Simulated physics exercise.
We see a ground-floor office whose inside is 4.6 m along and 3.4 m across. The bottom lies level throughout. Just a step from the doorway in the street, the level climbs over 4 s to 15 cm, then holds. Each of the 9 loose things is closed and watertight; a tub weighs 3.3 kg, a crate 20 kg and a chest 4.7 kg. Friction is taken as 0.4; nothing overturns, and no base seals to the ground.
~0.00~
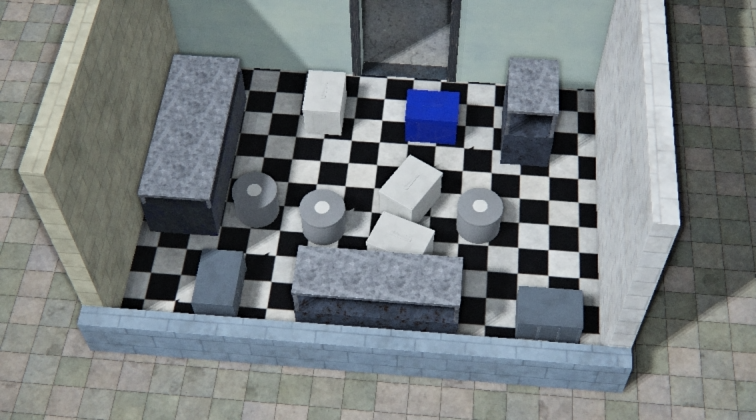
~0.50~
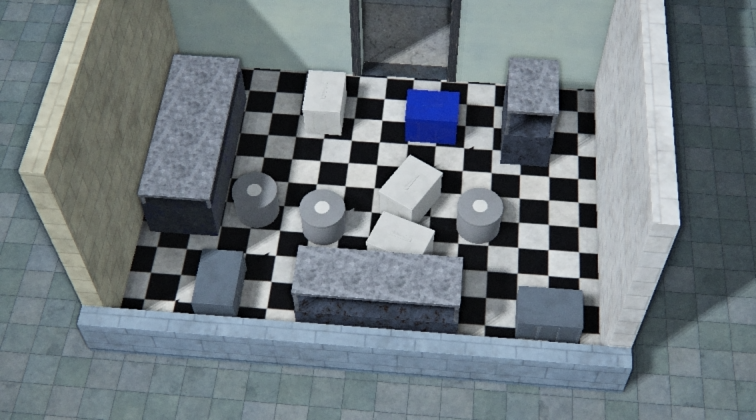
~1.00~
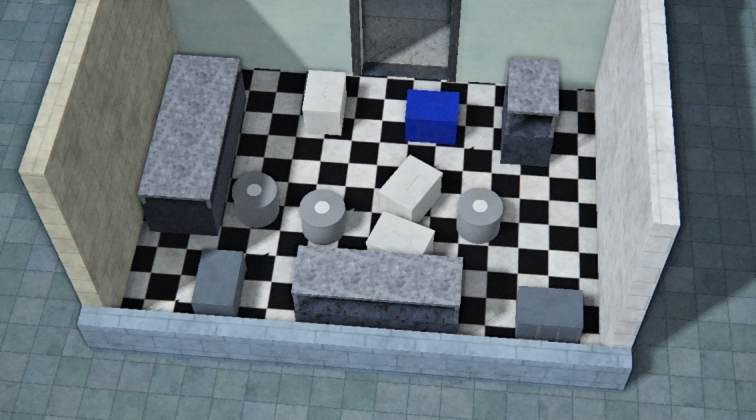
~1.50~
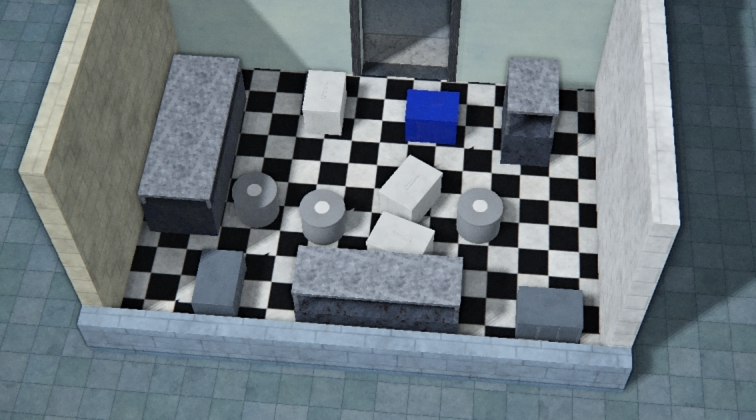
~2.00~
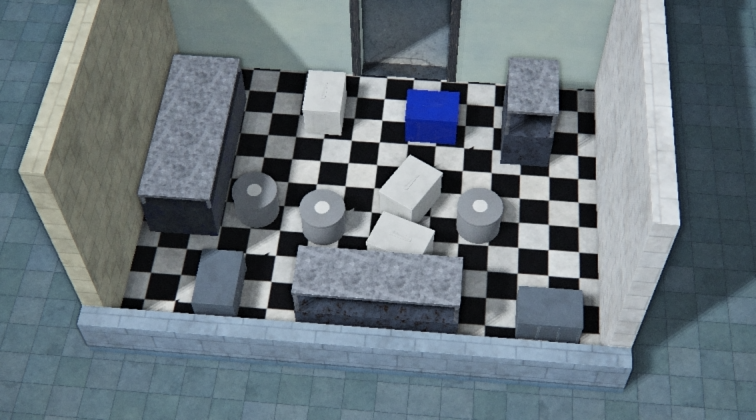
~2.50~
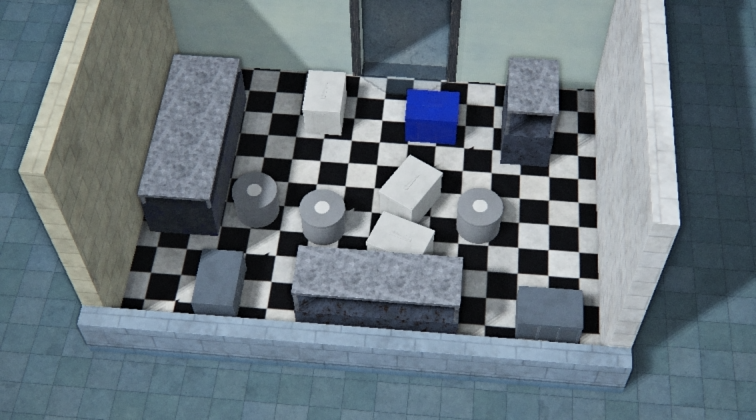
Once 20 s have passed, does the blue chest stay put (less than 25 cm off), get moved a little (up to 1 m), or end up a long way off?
It ends up a long way off.
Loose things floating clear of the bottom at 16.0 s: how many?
I'd say 9 of them.
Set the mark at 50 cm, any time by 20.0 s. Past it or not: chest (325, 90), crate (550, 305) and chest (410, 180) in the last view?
Order as asked: Beyond, below, beyond.
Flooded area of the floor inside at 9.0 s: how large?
12 m2.
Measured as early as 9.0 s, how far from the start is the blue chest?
It is about 200 cm out of place by then.
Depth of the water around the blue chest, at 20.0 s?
Roughly 10 cm at that moment.
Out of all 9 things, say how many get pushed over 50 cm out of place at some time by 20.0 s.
I get 8.
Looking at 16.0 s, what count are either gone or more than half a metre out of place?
Count: 7.
After 4.0 s the blue chest is near (440, 135), 0.4 m from its start, aground; 0 afloat.
After 9.0 s the blue chest is near (572, 195), 1.8 m from its start, afloat; 6 afloat.
After 16.0 s the blue chest is near (572, 158), 1.6 m from its start, afloat; 9 afloat.
After 20.0 s the blue chest is near (572, 157), 1.6 m from its start, afloat; 9 afloat.
